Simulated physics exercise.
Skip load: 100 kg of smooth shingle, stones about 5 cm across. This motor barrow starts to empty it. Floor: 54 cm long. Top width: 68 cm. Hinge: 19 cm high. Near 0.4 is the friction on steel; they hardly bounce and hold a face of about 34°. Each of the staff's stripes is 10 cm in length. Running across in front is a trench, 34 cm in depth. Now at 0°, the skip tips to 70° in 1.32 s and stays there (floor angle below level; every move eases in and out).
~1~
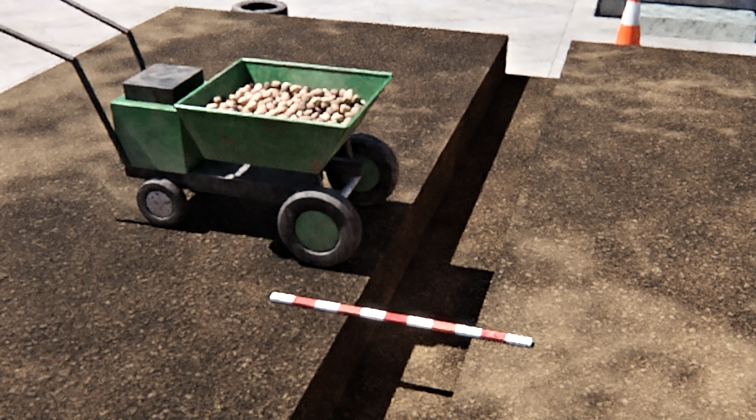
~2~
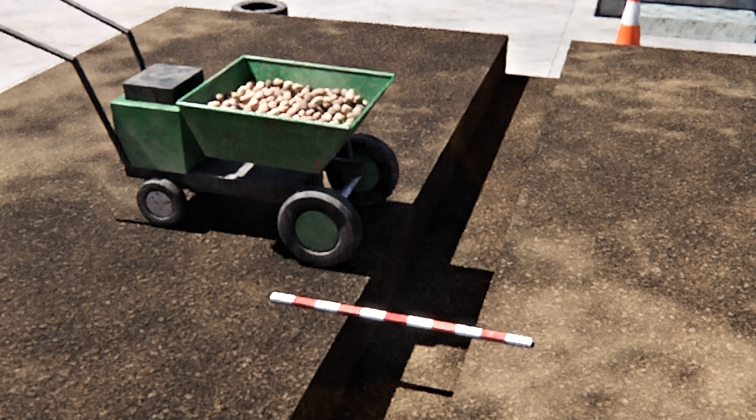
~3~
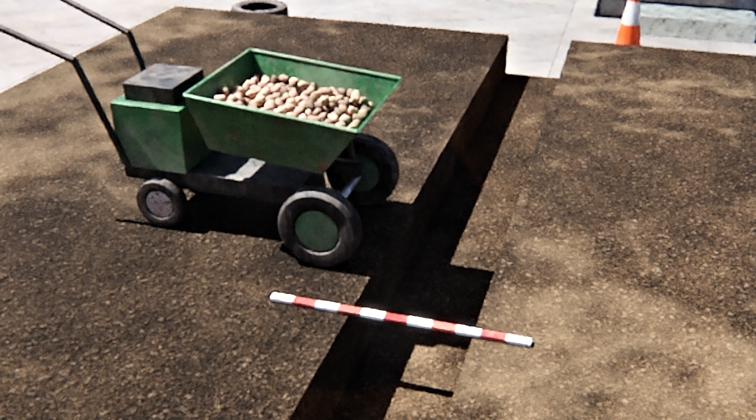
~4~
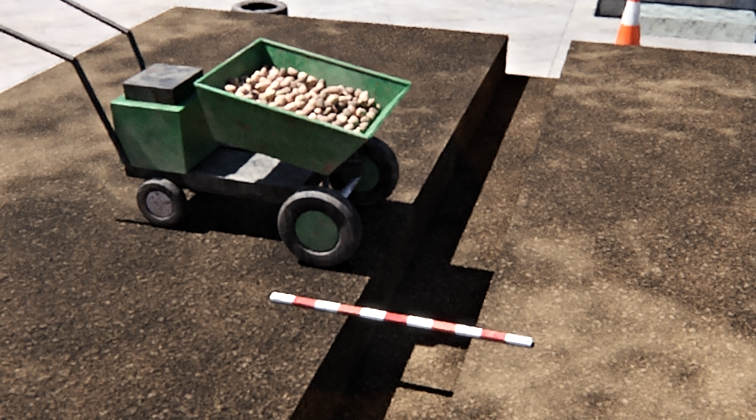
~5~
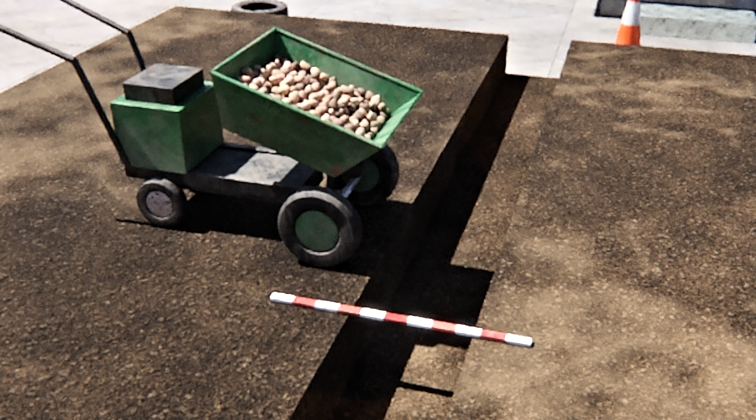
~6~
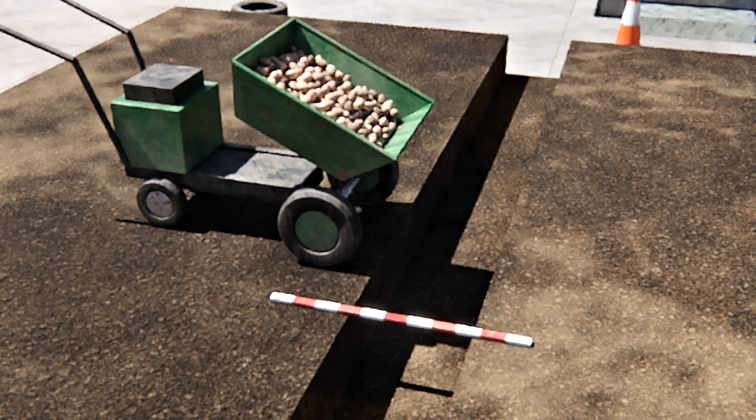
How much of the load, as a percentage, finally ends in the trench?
I would put it at about 71 per cent.
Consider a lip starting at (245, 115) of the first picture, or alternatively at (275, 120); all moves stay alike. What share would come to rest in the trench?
About 85 and 100 per cent.
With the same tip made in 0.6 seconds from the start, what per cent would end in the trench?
Close to 50 percent, then.
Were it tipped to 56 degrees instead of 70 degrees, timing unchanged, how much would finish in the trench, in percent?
It comes out at about 40 percent.
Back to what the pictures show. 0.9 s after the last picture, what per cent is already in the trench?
Close to 30 per cent at that time.
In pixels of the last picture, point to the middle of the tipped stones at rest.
Around (480, 299).
Then, 0.4 s after the last picture the floor is at 59°, 100 % in the skip; the foremost stones are at (441, 179).
Then, 0.9 s after the last picture the floor is at 70°, 55 % in the skip, 30 % in the trench, 16 % past the trench; the foremost stones are at (555, 266).
Then, 1.2 s after the last picture the floor is at 70°, 24 % in the skip, 46 % in the trench, 30 % past the trench; the foremost stones are at (655, 262).
Then, 3.2 s after the last picture the floor is at 70°, 0 % in the skip, 71 % in the trench, 29 % past the trench; the foremost stones are at (735, 277).
